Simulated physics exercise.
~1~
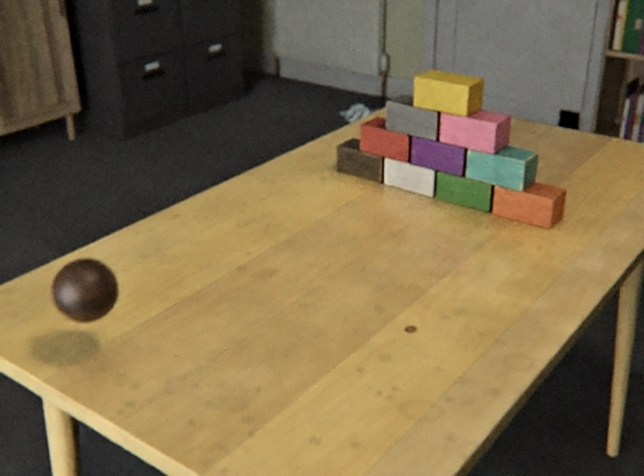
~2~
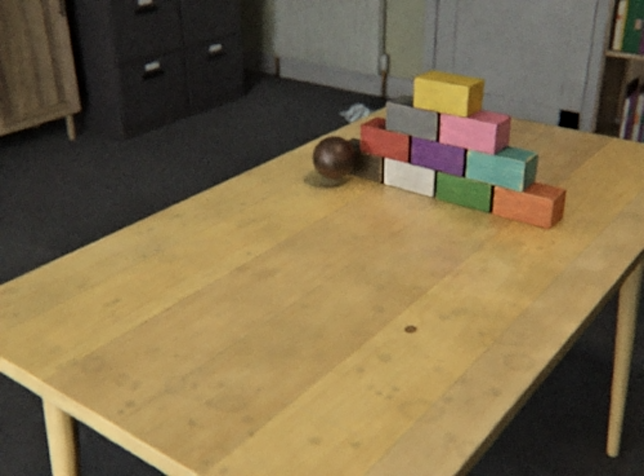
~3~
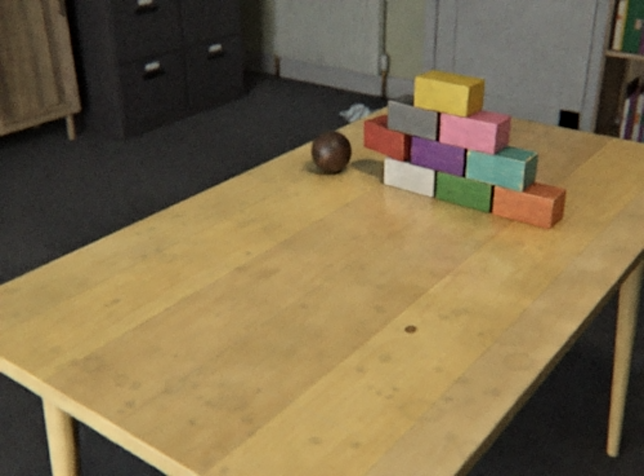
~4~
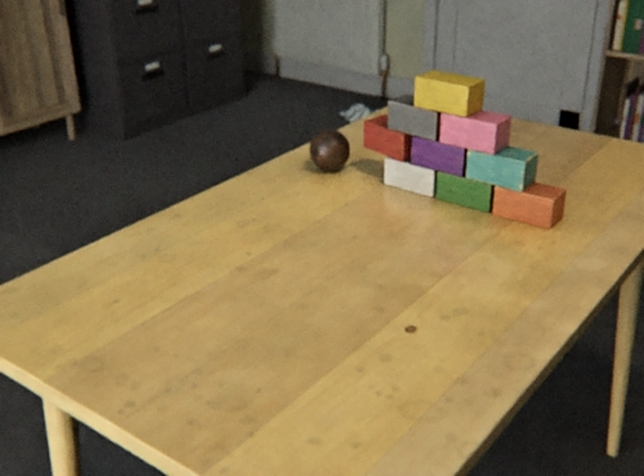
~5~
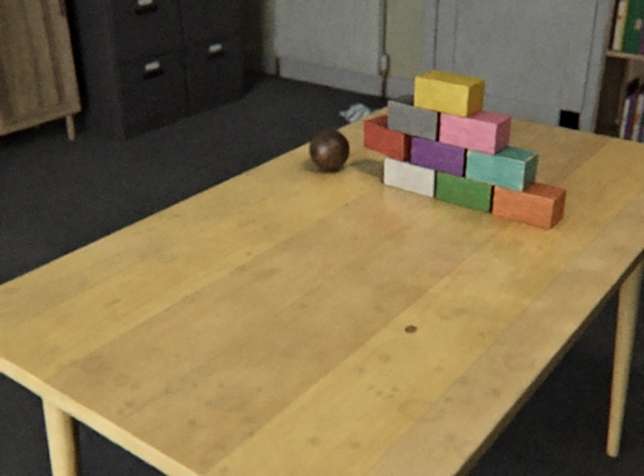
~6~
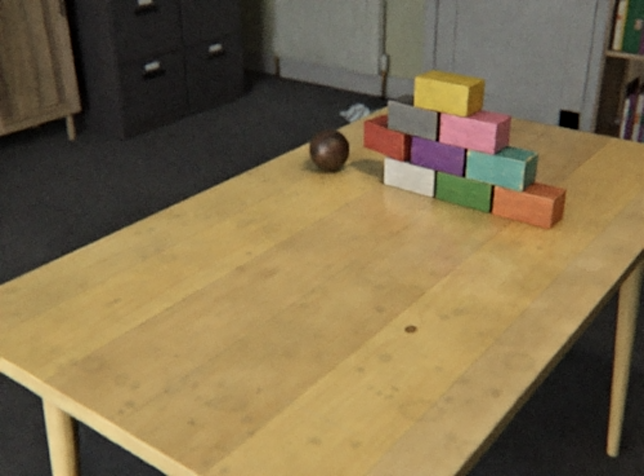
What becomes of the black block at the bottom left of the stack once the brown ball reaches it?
The black block leaves its spot and is no longer in sight, while the rest of the stack stays standing with the brown ball resting to its left.
